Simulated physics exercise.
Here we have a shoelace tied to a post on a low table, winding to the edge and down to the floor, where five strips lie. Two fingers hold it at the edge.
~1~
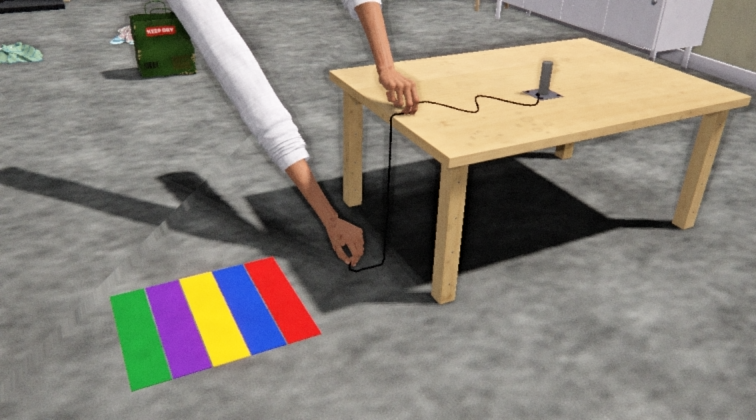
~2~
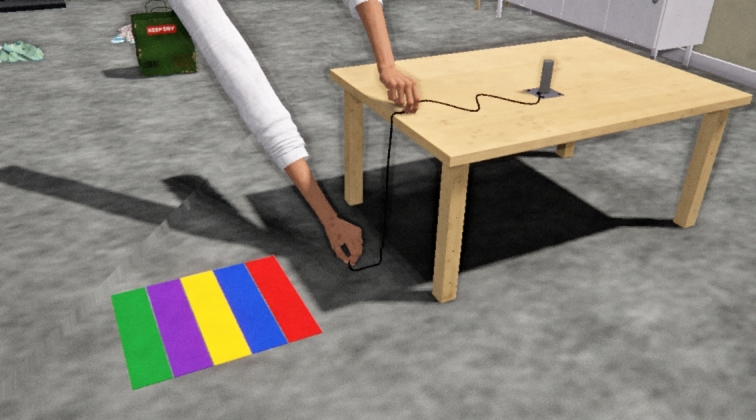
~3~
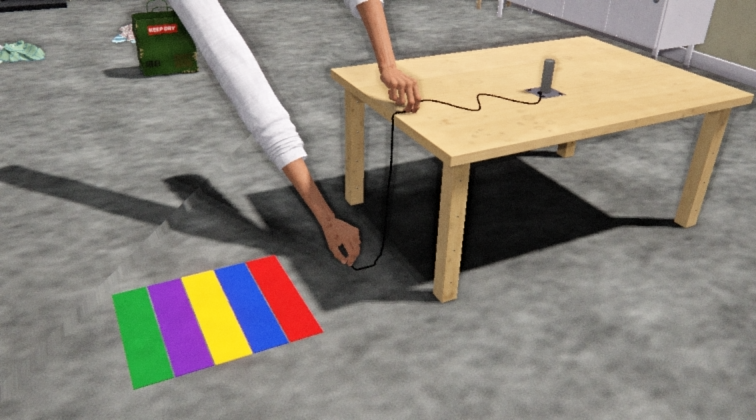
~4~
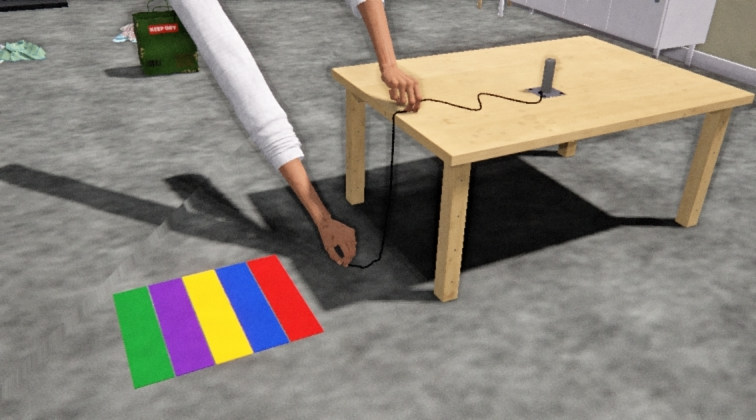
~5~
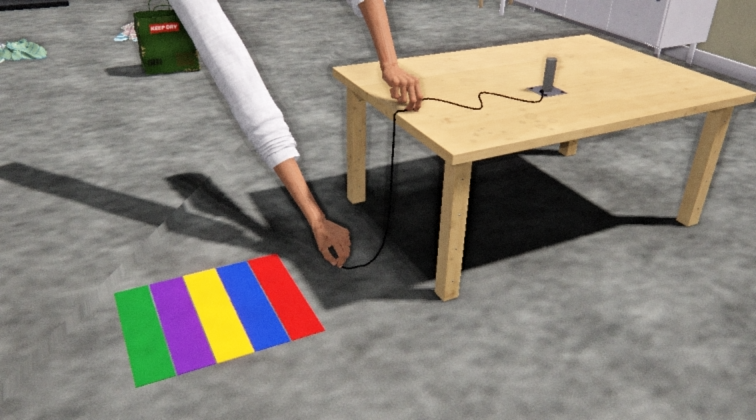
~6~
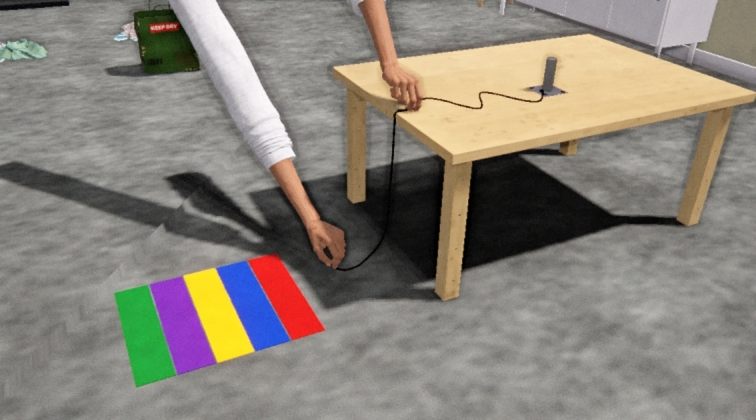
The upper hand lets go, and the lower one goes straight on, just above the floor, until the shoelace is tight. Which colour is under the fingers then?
The green one.
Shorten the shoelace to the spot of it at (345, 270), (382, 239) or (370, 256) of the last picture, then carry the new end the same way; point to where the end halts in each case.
Try by try, around (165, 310), (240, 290) and (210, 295).
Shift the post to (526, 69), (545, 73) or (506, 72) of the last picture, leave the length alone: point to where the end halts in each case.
Near (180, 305), (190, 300) and (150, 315).
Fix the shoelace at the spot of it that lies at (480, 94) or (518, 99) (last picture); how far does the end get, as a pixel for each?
About (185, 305) and (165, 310).
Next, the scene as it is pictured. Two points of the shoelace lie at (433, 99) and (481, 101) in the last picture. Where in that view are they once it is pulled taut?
The first at (375, 133), the second at (439, 106).
A little later, end near (199, 299); over yellow.
Next, end near (160, 309); over purple.
When it is tight, end near (138, 315); over green. It halts on the green strip.
